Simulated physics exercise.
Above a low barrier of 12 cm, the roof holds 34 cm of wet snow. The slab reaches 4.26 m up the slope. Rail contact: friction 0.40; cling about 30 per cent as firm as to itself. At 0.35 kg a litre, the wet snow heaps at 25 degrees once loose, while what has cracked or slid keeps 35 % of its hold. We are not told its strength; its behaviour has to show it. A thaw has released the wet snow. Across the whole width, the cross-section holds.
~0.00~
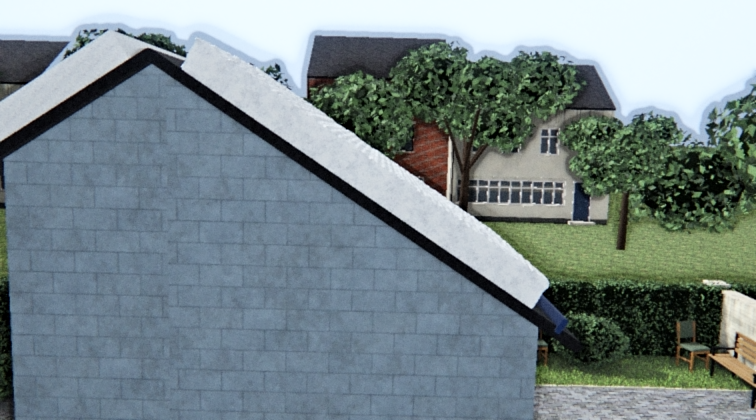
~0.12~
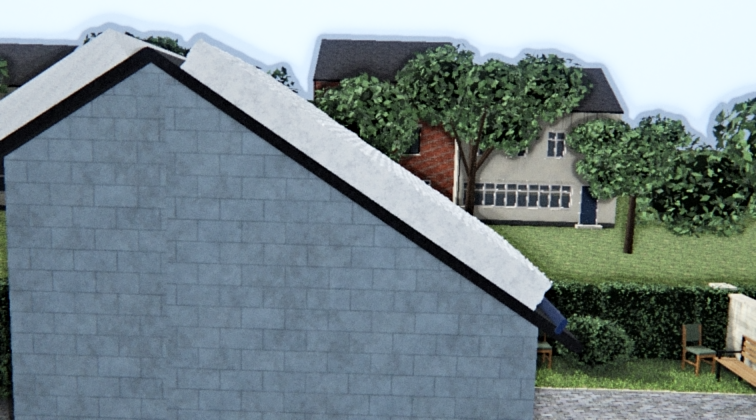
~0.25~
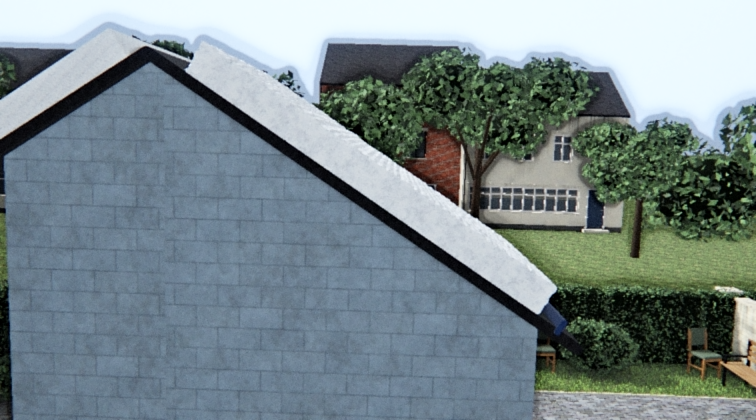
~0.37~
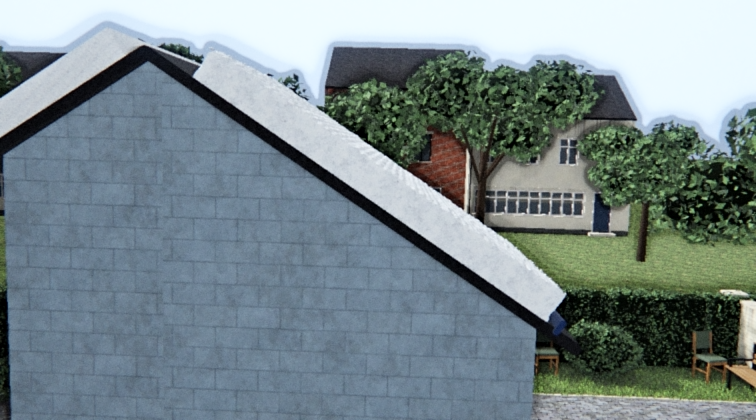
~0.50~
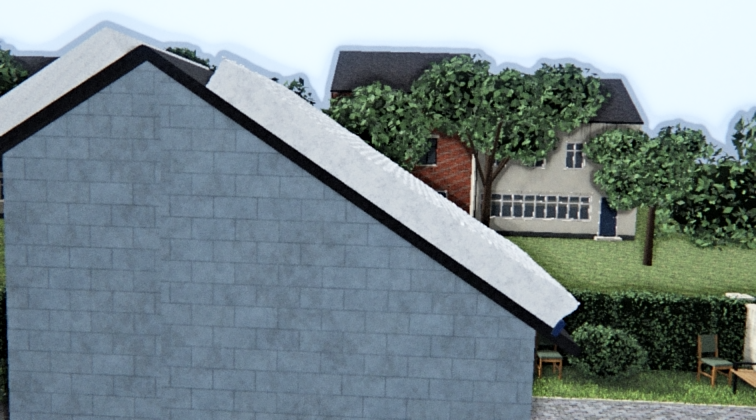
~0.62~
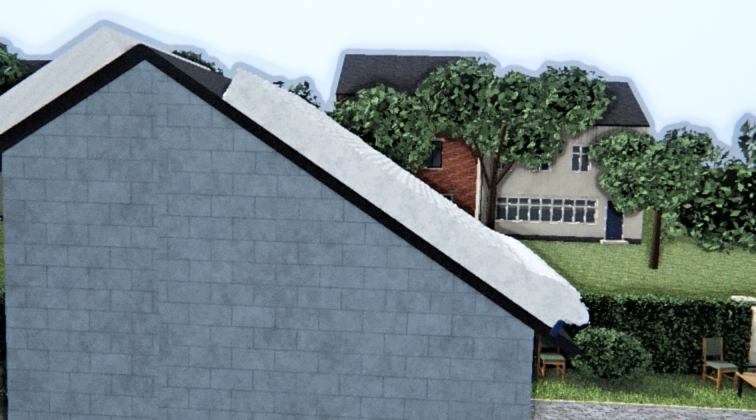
The video shows a thick slab of snow on the roof of a grey block building, with houses and trees behind; it slides slowly down the right-hand slope, exposing dark roof near the ridge and pushing over the blue rail at the eave.
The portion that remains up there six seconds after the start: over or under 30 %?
Lower than 30 %.
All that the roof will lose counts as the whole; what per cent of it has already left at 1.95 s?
Some 80 per cent.
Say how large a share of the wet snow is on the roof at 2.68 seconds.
20 per cent.
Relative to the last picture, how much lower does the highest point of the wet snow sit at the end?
Looks like something near 1.8 m to me.
After 1.23 s, 72 % of the snow is on the roof.
After 1.95 s, 34 % of the snow is on the roof.
After 2.68 s, 20 % of the snow is on the roof.
After 3.40 s, 20 % of the snow is on the roof.
After 6.00 s, at the end, 20 % of the snow is on the roof.
